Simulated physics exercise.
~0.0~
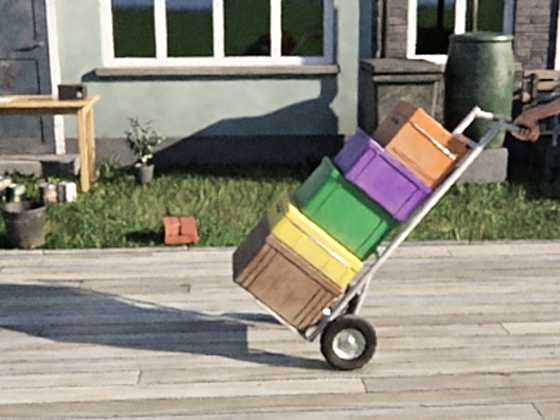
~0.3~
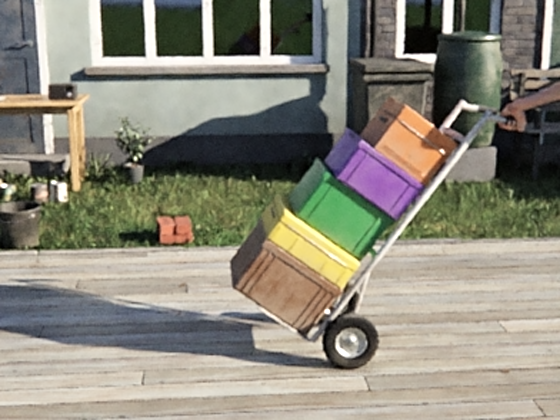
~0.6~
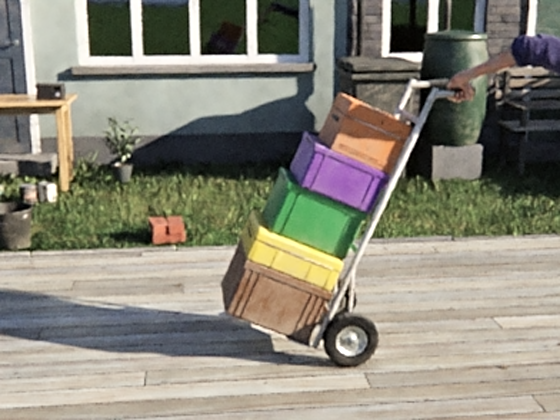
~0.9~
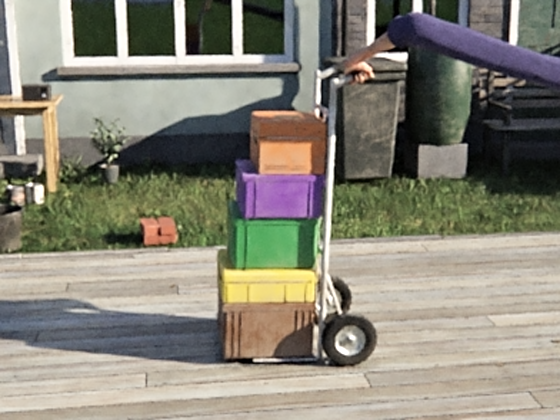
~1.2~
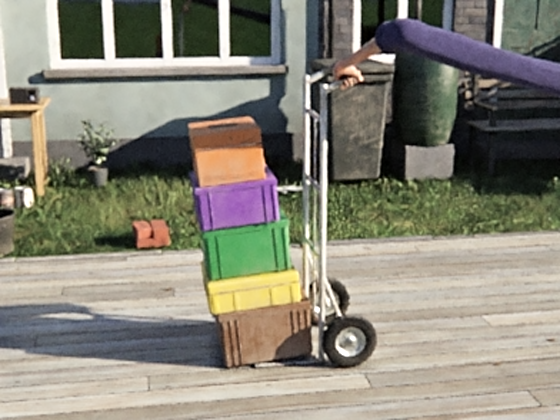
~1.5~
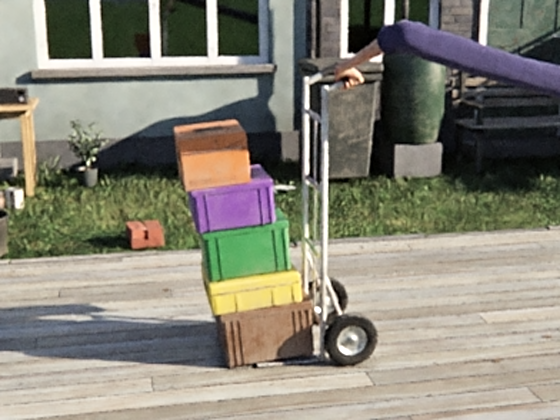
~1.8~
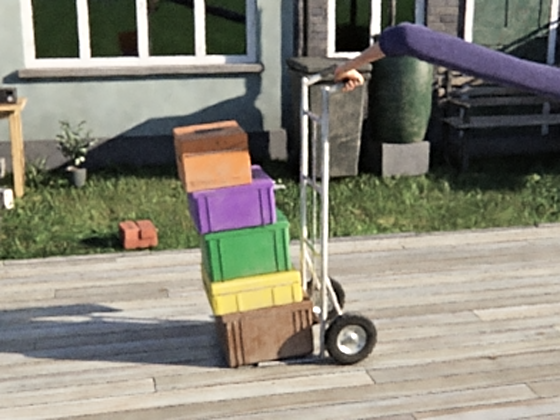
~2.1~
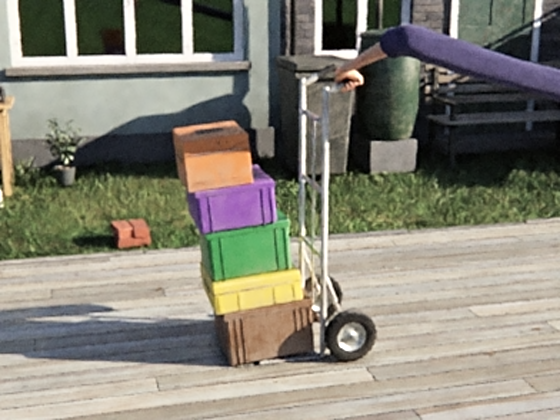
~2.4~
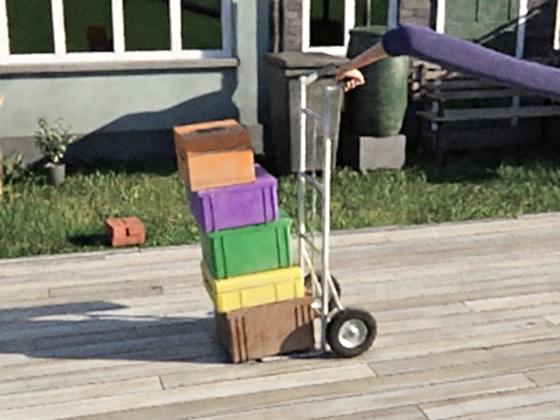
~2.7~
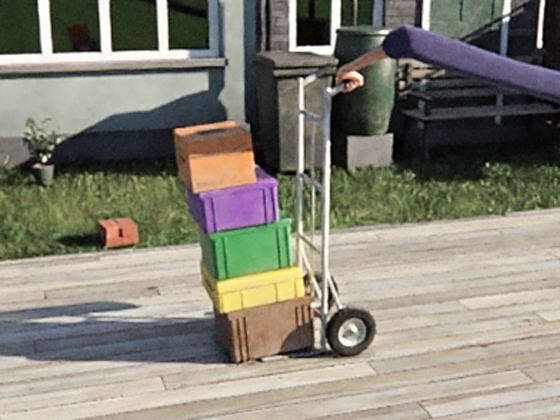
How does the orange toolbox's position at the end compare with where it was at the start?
At the start it is at the upper right of the leaning stack, close against the truck near its handle. By the end it is well to the left, sitting on top of the crooked stack with a gap between it and the upright truck.
